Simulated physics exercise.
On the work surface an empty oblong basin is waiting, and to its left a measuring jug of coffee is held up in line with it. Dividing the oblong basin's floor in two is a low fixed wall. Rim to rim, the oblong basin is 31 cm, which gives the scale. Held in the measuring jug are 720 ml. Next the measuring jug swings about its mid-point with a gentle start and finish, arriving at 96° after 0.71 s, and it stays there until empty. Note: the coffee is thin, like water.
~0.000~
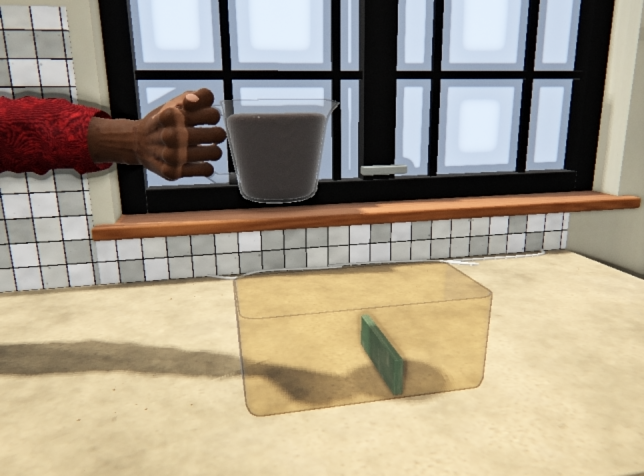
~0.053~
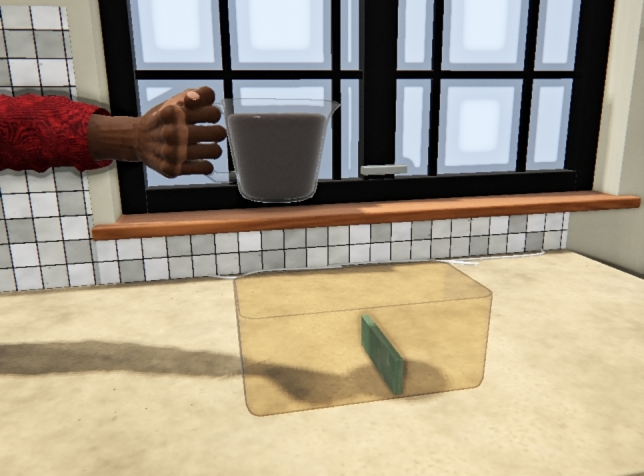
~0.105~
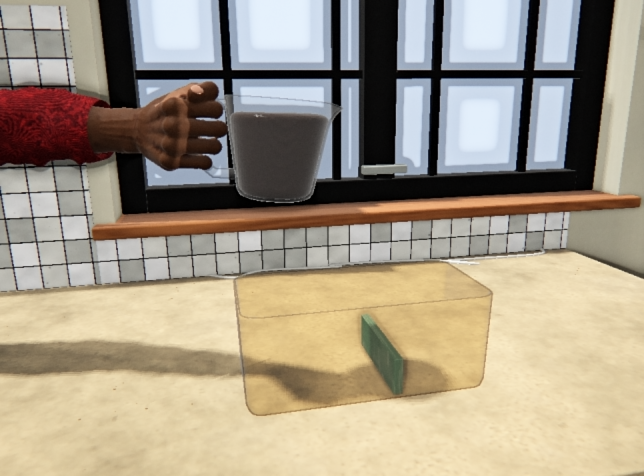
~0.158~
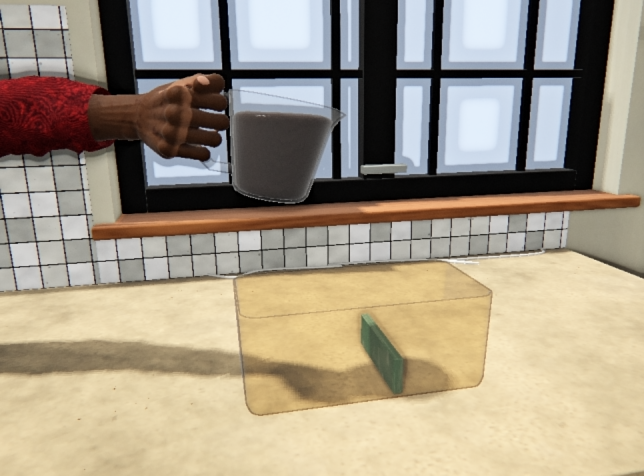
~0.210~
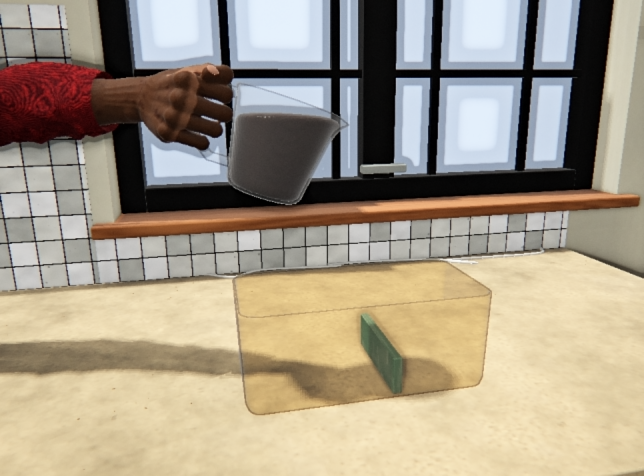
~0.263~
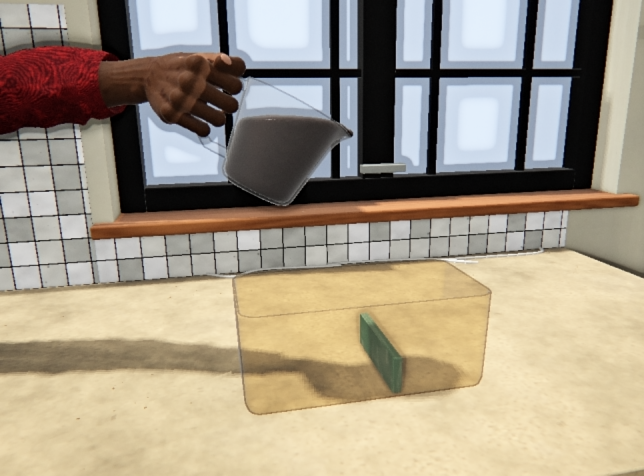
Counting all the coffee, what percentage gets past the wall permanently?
The share past the wall is about 82 per cent.
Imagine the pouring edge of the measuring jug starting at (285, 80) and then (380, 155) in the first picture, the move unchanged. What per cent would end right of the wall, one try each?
The first try gives around 5 percent, the second around 85 percent.
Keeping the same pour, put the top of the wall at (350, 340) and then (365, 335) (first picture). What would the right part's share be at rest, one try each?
In order, 95 and 95 per cent.
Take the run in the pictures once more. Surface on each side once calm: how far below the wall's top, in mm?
Left 44 mm, right 12 mm.
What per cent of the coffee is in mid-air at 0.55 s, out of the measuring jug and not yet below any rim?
Close to 32 per cent, I'd say.
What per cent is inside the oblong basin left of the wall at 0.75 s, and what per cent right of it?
Around 7 on the left and around 62 on the right.
By 0.55 s the tilt is 84° and 52 per cent is still to pour, 0 is left of the wall and 15 right of it.
By 0.75 s the tilt is 96° and 12 per cent is still to pour, 7 is left of the wall and 61 right of it.
By 0.97 s the tilt is 96° and 2 per cent is still to pour, 13 is left of the wall and 81 right of it.
By 1.21 s the tilt is 96° and 0 per cent is still to pour, 17 is left of the wall and 82 right of it.
At rest 17 per cent lies left of the wall, 82 right of it and 1 outside.
